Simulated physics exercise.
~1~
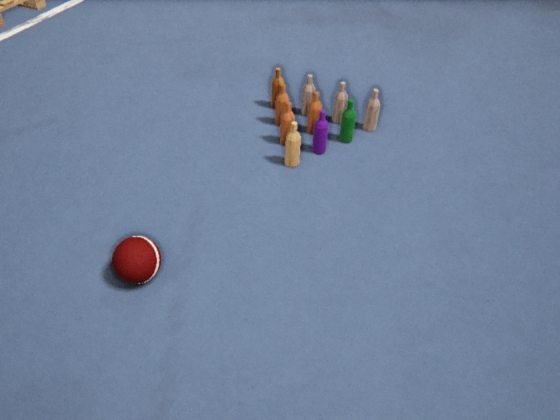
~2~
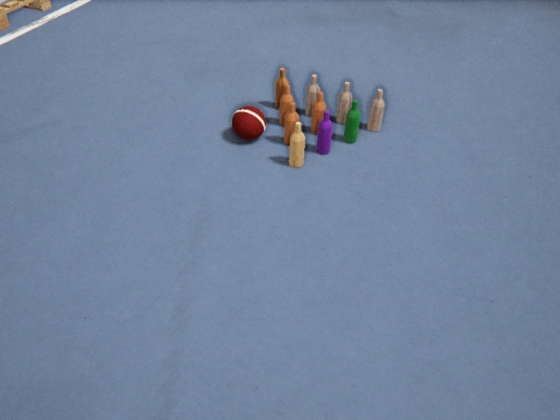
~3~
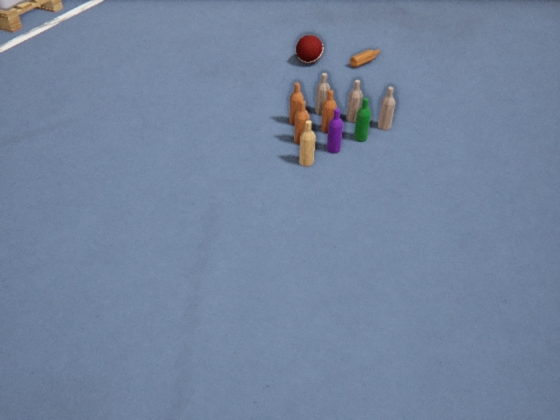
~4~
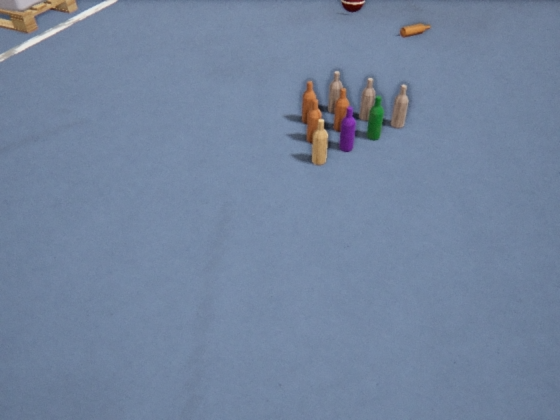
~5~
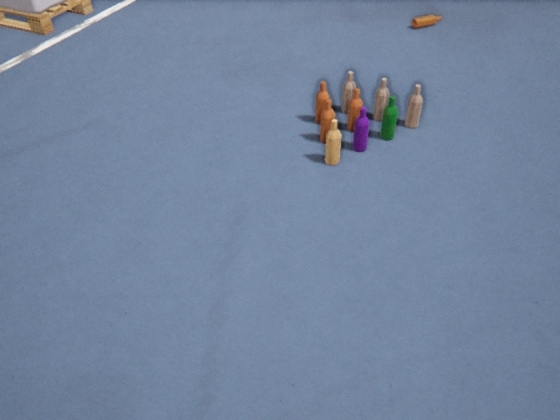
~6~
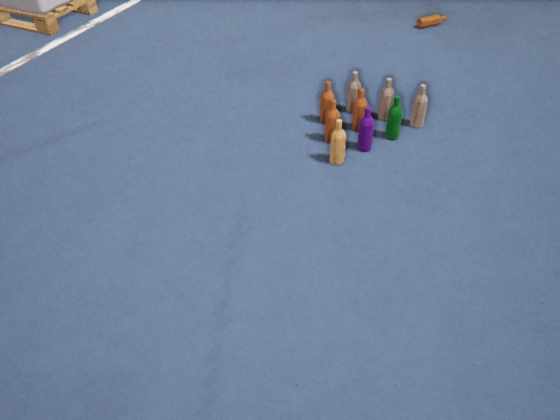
A red ball rolls past bottle-shaped skittles, knocking one orange skittle over while the rest stand.
